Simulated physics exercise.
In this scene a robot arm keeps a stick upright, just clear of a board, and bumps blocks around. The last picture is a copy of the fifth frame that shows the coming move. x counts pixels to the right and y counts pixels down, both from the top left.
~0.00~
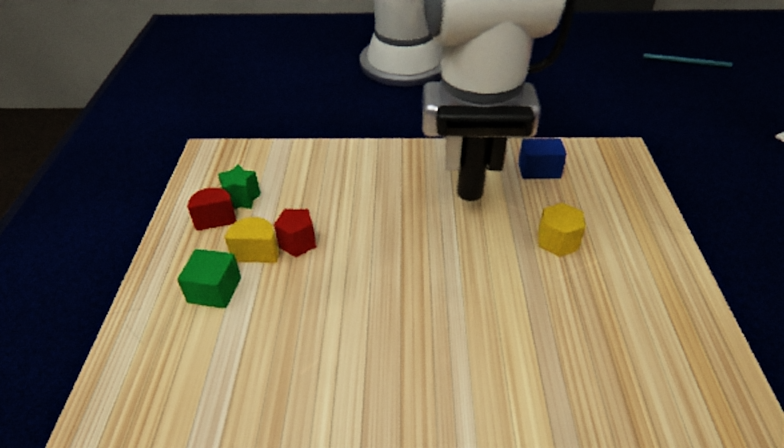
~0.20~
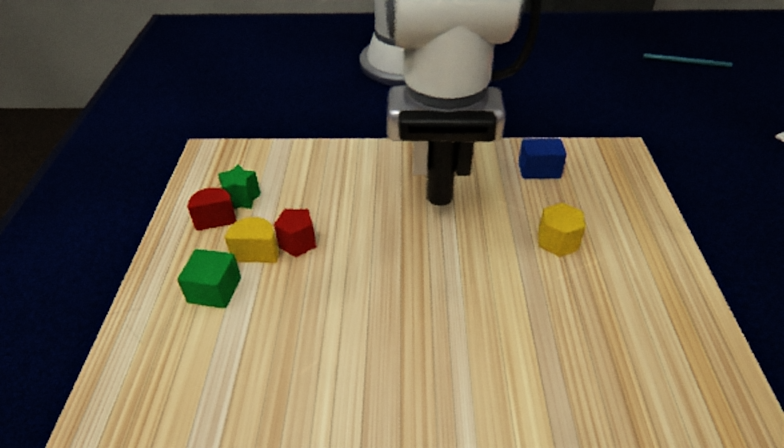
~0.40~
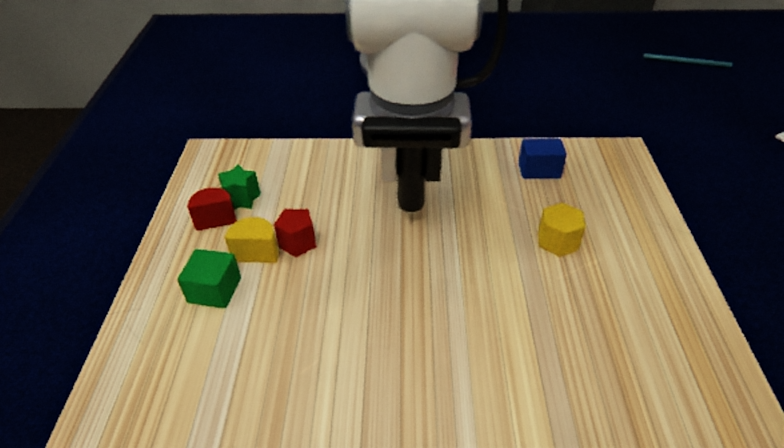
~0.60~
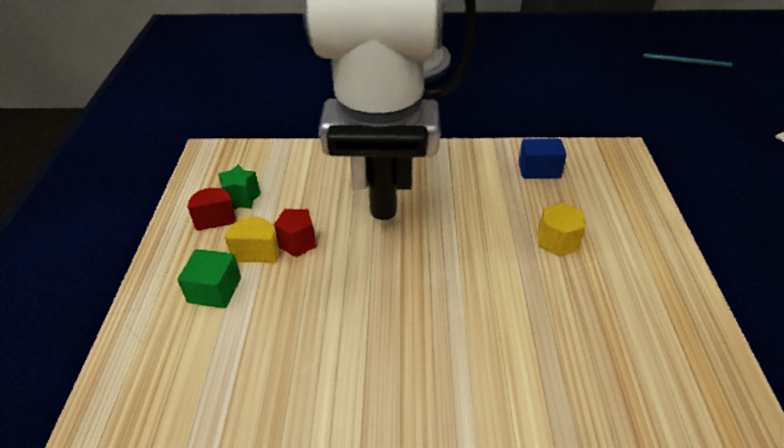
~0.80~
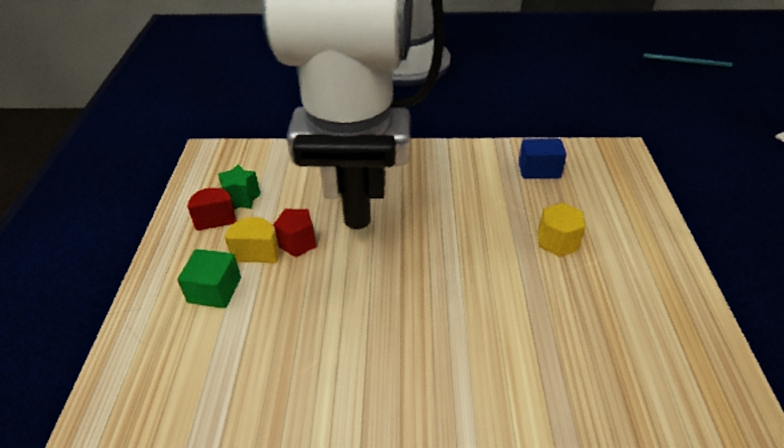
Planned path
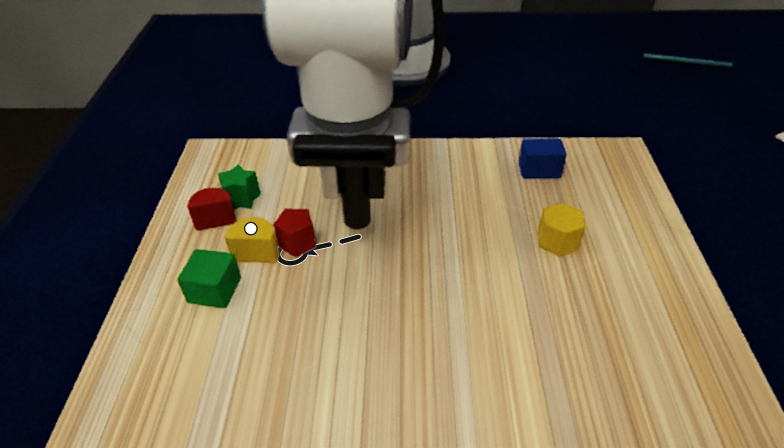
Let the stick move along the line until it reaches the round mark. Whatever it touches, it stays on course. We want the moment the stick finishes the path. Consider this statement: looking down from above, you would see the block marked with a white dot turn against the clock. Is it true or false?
Verdict: True.
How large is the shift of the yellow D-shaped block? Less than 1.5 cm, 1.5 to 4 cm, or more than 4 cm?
The displacement of the yellow D-shaped block is 1.5-4 cm.
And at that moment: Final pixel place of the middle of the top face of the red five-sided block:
Answer: (264, 217).
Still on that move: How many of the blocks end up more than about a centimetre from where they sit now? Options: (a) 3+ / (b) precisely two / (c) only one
Letter b.
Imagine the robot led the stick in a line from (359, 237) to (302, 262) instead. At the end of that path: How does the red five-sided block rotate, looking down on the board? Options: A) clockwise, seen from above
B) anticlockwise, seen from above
The answer is A.
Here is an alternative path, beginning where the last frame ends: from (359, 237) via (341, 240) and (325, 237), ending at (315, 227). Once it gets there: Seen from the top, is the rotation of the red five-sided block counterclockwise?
Yes, that is what happens.
Path on the board, from (359, 237) over (337, 243) and (315, 248) to (292, 253); the dot is on the yellow D-shaped block.
On the path given first. Halfway along, stick at (324, 229); red five-sided block at (291, 219).
At the end, stick at (289, 236); green square in place; yellow D-shaped block at (222, 229), turned 20° anticlockwise; red five-sided block at (264, 217), turned 50° clockwise.
